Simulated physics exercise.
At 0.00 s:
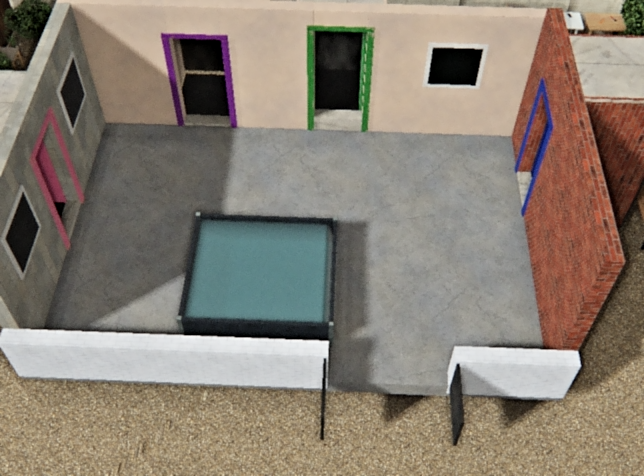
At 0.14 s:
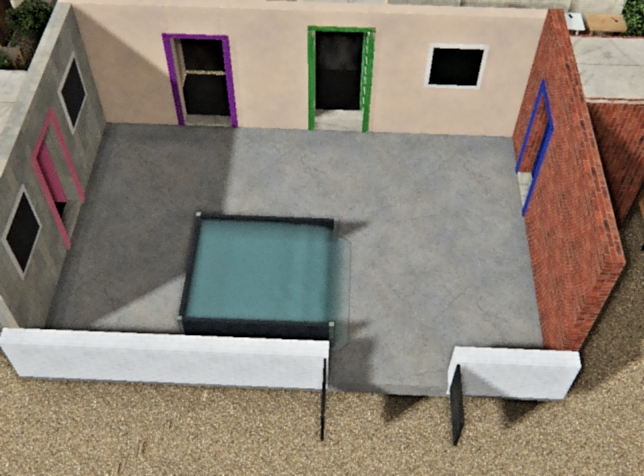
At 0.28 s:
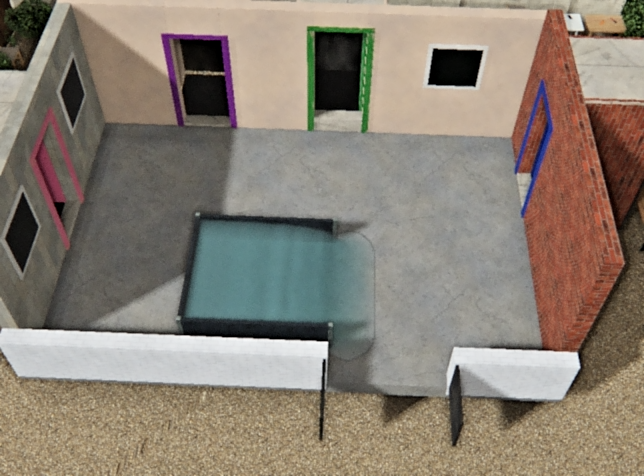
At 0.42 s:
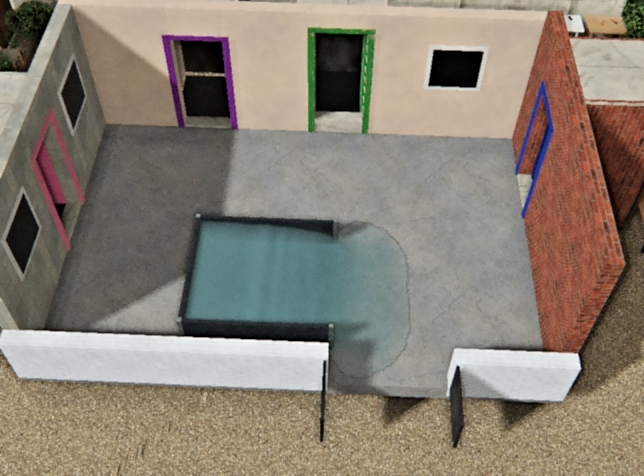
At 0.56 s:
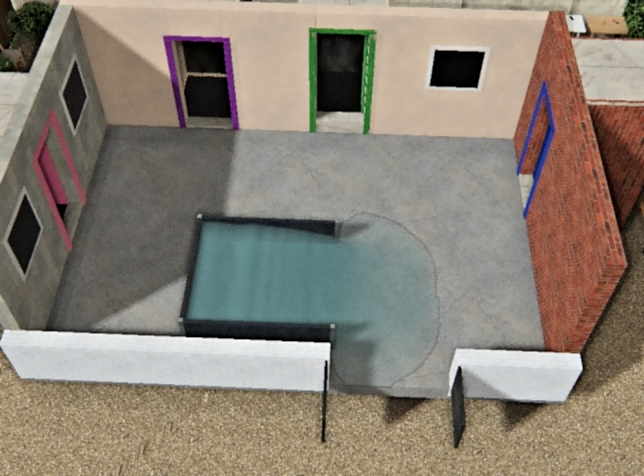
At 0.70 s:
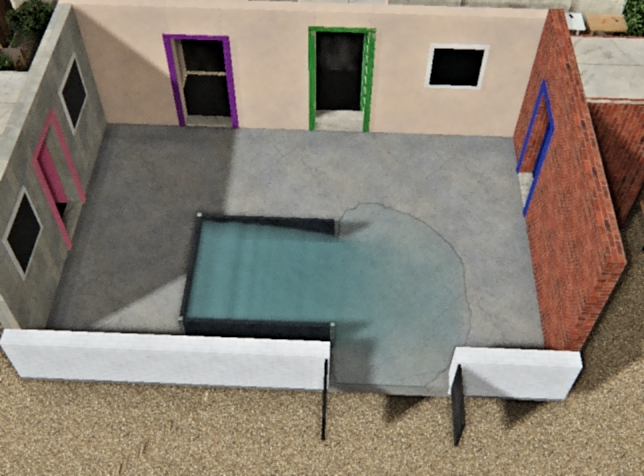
A walled yard with a grey paved floor is seen from high above, with a low white wall along the near side broken by an opening. A dark-edged tank of teal water sits left of centre, with purple and green doorways behind, a pink one left and a blue one in the red brick wall right. The tank's right side opens and water spreads rightward across the paving in a widening rounded sheet, while the camera stays still.
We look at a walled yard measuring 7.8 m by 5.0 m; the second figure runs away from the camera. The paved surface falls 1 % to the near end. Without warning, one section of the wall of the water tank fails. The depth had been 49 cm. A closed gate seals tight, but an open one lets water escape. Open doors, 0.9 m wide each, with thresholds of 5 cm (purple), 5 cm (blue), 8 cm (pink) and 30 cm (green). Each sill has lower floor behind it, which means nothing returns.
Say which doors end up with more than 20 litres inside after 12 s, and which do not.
In order: At the purple door the amount let in will fall short of the limit, at the blue door the amount let in will top the limit, at the pink door the amount let in will fall short of the limit, at the green door the amount let in will fall short of the limit.
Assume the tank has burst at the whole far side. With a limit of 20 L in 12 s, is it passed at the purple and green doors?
Against that limit the purple door gives a greater amount and the green door gives a lower amount.
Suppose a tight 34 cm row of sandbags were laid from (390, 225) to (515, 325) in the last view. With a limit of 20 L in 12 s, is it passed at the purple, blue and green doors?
Well, the purple one is within bounds, the blue one is within bounds, and the green one is within bounds.
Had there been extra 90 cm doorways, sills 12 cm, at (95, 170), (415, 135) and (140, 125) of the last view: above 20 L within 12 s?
So, in the order given, it's shy of the mark, then shy of the mark, then shy of the mark.
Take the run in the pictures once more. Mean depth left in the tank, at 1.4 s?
Some 29 cm on average.
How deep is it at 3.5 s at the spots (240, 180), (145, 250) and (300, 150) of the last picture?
The depths come out at 0, 0 and 0 centimetres, in the order listed.
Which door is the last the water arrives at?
The final one is the pink door.
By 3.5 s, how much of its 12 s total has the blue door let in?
I'd say close to 30 percent.
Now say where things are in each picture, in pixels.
The water tank at (262, 270) is whole and still, 49 cm deep, in the first frame.
The front is at a hidden place, 1.0 m from the gap at (332, 285); 0.2 m2 of floor is under water; 49 cm left at the back of the water tank, in the second frame.
The front is at a hidden place, 1.2 m from the gap at (331, 286); 1.2 m2 of floor is under water; 49 cm left at the back of the water tank, in the third frame.
The front is at a hidden place, 1.5 m from the gap at (331, 288); 2.6 m2 of floor is under water; 49 cm left at the back of the water tank, in the fourth frame.
Water pours out at (333, 288) and has run 1.8 m, to (428, 345); typically 6 cm deep outside, 49 cm at the water tank's back, in the fifth frame.
Water pours out at (332, 287) and has run 2.2 m, to (455, 348); typically 5 cm deep outside, 48 cm at the water tank's back, in the sixth frame.
After 1.4 s water covers 30 % of the floor and is deepest (21 cm) near (347, 317); purple door not reached, blue door not reached, pink door not reached, green door not reached.
After 2.2 s water covers 35 % of the floor and is deepest (36 cm) near (513, 375); purple door not reached, blue door 9 cm at the sill, 0 L in, pink door not reached, green door not reached.
After 3.5 s water covers 35 % of the floor and is deepest (23 cm) near (525, 375); purple door not reached, blue door 11 cm at the sill, 24 L in, pink door not reached, green door not reached.
After 7.0 s water covers 65 % of the floor and is deepest (10 cm) near (515, 217); purple door 3 cm at the sill, 0 L in, blue door 10 cm at the sill, 67 L in, pink door not reached, green door 7 cm at the sill, 0 L in.
After 12.0 s water covers 90 % of the floor and is deepest (10 cm) near (38, 355); purple door 2 cm at the sill, 0 L in, blue door 3 cm at the sill, 83 L in, pink door 6 cm at the sill, 0 L in, green door 2 cm at the sill, 0 L in.
